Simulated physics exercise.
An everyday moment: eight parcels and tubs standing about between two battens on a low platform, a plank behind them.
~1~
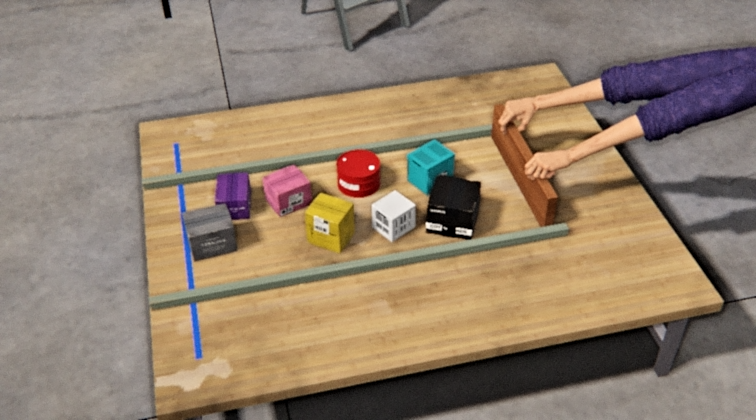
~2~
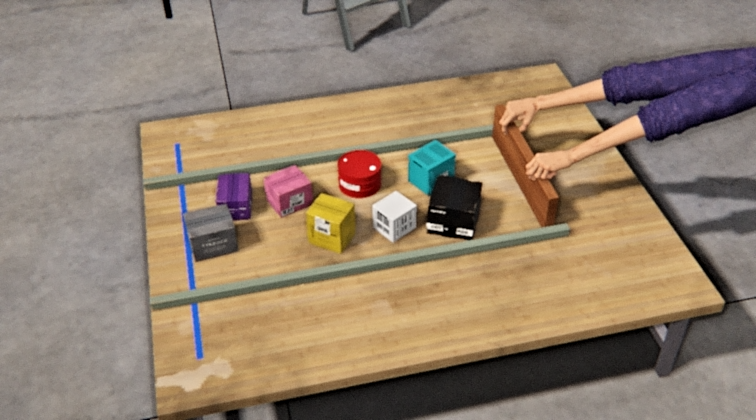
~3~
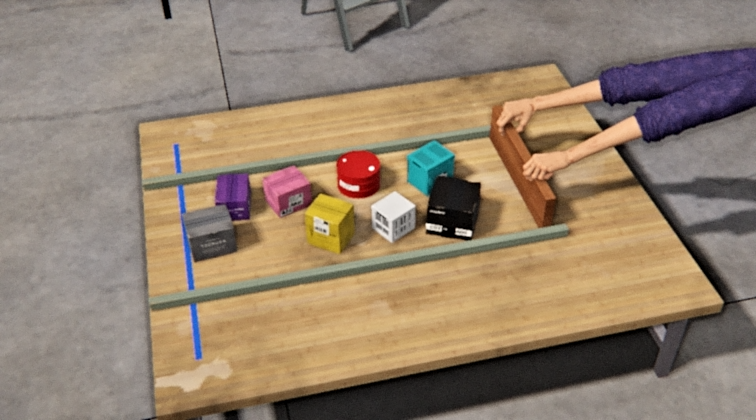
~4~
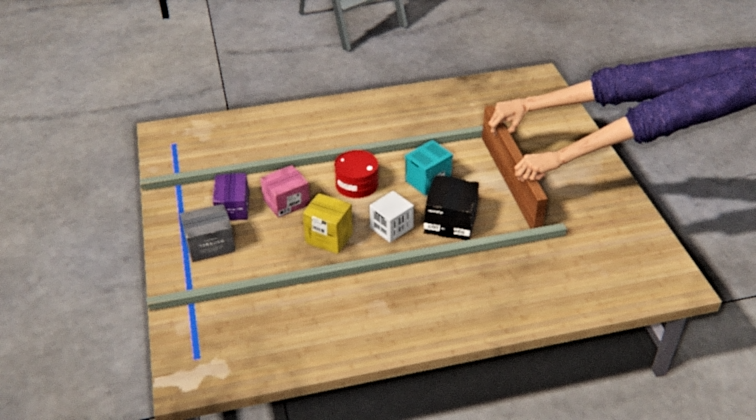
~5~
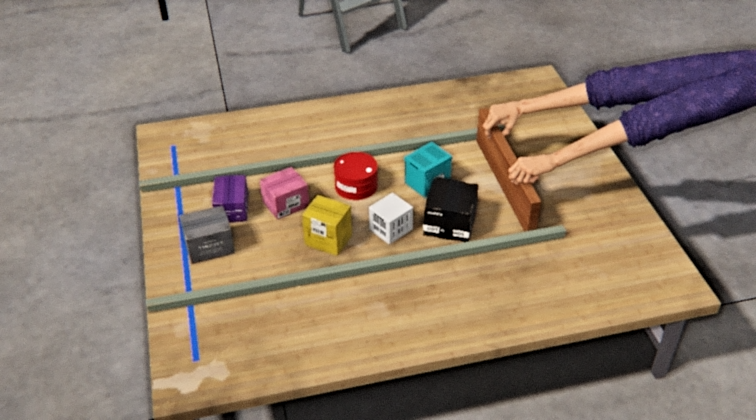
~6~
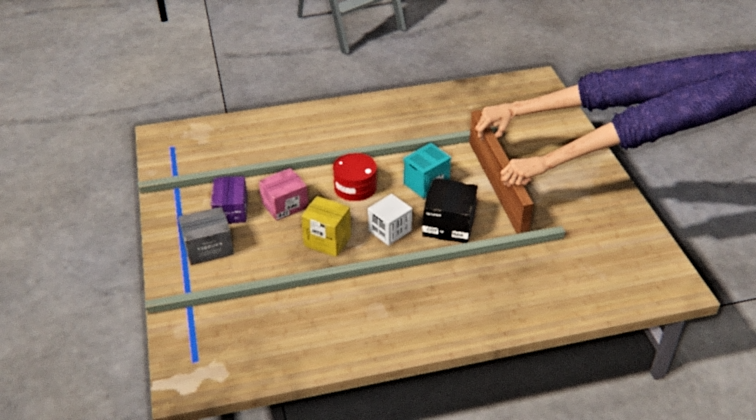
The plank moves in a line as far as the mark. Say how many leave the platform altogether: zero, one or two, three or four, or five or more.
As it turns out, the number that fall off is five or more.
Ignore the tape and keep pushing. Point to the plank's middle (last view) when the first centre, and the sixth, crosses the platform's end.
About (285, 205), then (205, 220).
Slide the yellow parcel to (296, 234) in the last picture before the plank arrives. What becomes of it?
It is lost.
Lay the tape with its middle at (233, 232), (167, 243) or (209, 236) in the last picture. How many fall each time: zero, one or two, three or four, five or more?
Taking them in turn, either three or four; more than four; three or four.
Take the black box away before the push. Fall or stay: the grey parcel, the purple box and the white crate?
The grey parcel goes over, the purple box drops off, the white crate remains up.
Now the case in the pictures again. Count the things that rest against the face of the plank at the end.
The number is 2.
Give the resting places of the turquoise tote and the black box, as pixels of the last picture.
The turquoise tote at (158, 211), the black box at (159, 269).
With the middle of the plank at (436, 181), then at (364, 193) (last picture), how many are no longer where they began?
At the one place 3, at the other 7.
A little later, none off yet; grey parcel at rest near (206, 236); purple box at rest near (230, 200); pink parcel at rest near (284, 194).
Next, none off yet; grey parcel shifted a little near (191, 238); purple box shifted about its own width near (182, 207); pink parcel shifted well along near (222, 207).
Later still, two off so far; grey parcel dropping near (115, 310); purple box fallen near (116, 291); pink parcel shifted well along near (144, 225).
When it is over, the number that fall off is five or more; down, white crate, red canister, yellow parcel, pink parcel, purple box and grey parcel.
